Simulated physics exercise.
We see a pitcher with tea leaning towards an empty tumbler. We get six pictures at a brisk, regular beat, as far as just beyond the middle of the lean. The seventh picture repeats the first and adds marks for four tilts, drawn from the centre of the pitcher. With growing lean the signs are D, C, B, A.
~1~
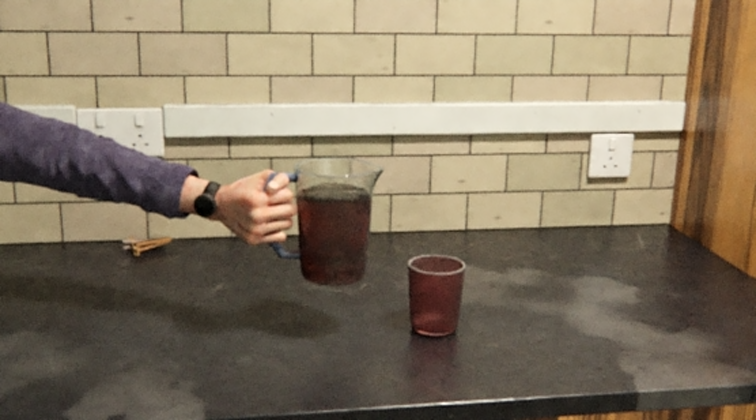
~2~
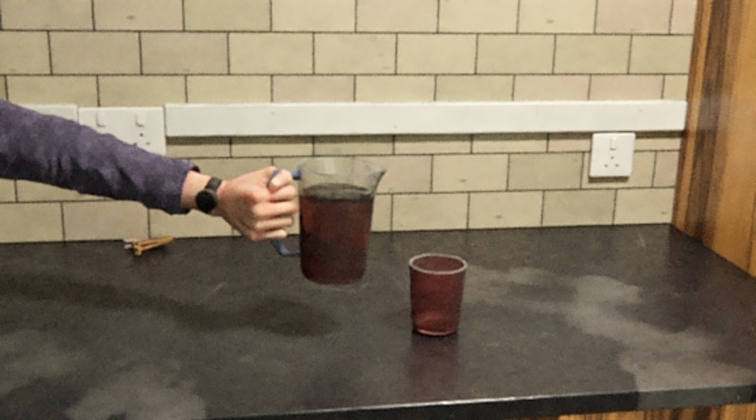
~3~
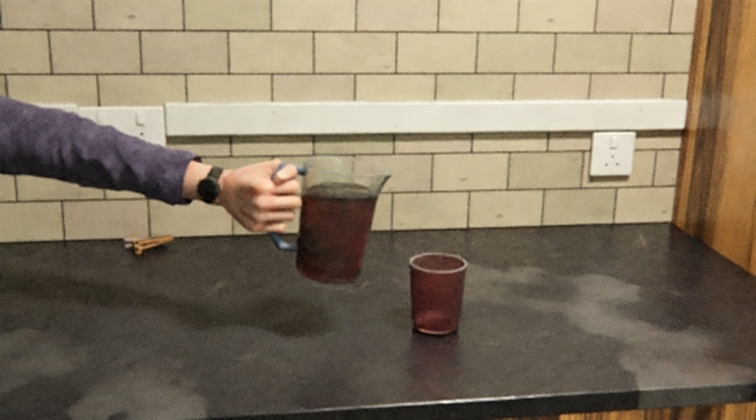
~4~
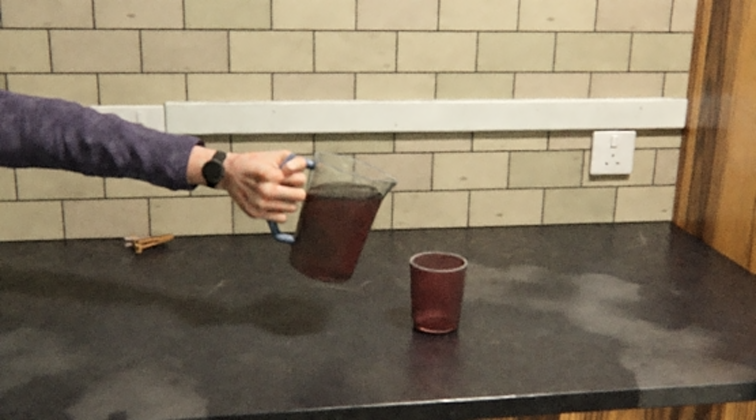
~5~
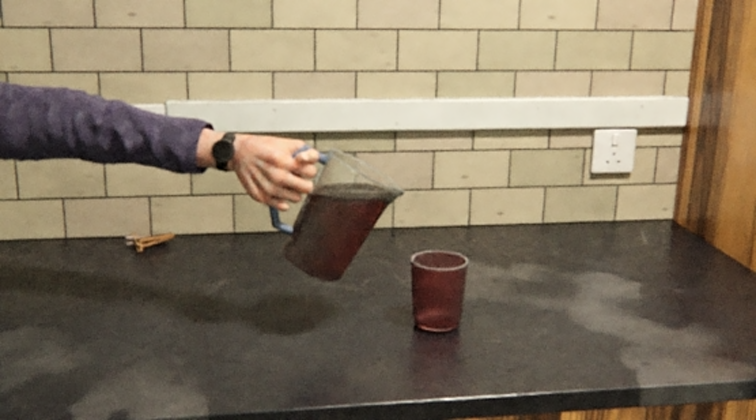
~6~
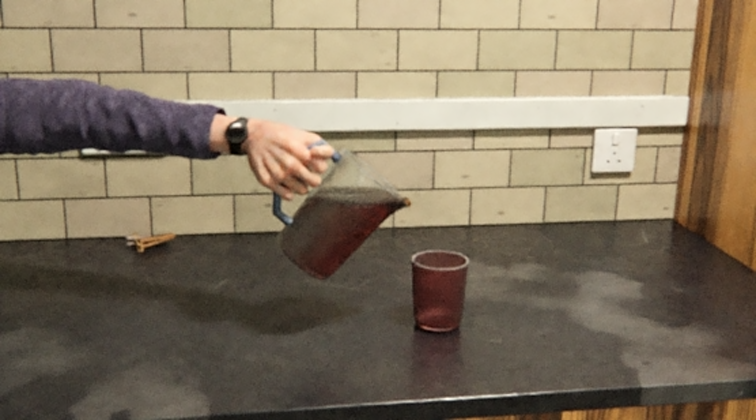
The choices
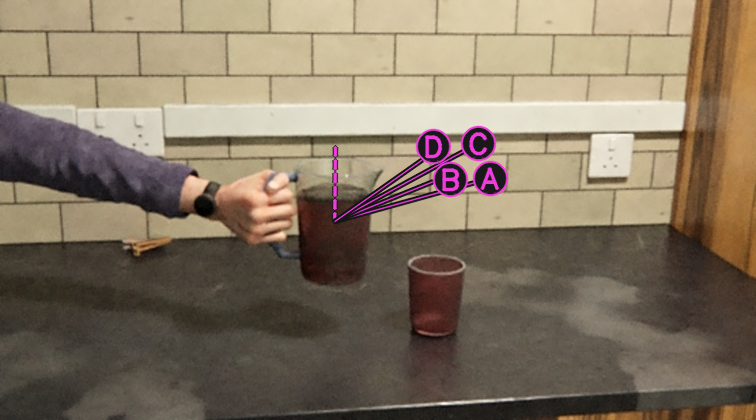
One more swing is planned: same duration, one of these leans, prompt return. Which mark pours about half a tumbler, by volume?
D works best here.
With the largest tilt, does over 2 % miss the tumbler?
Yes.
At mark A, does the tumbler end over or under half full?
Over half.
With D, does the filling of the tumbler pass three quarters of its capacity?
No.
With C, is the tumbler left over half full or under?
Over.
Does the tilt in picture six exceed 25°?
Yes.
On the marked copy, A at (474, 182); B at (432, 181); C at (463, 151); D at (421, 160).
With A, the tumbler ends with about 94 % of what it can hold; 17 % of the tea is spilt.
With B, the tumbler ends with about 93 % of what it can hold; 3 % of the tea is spilt.
With C, the tumbler ends with about 70 % of what it can hold.
With D, the tumbler ends with about 47 % of what it can hold.
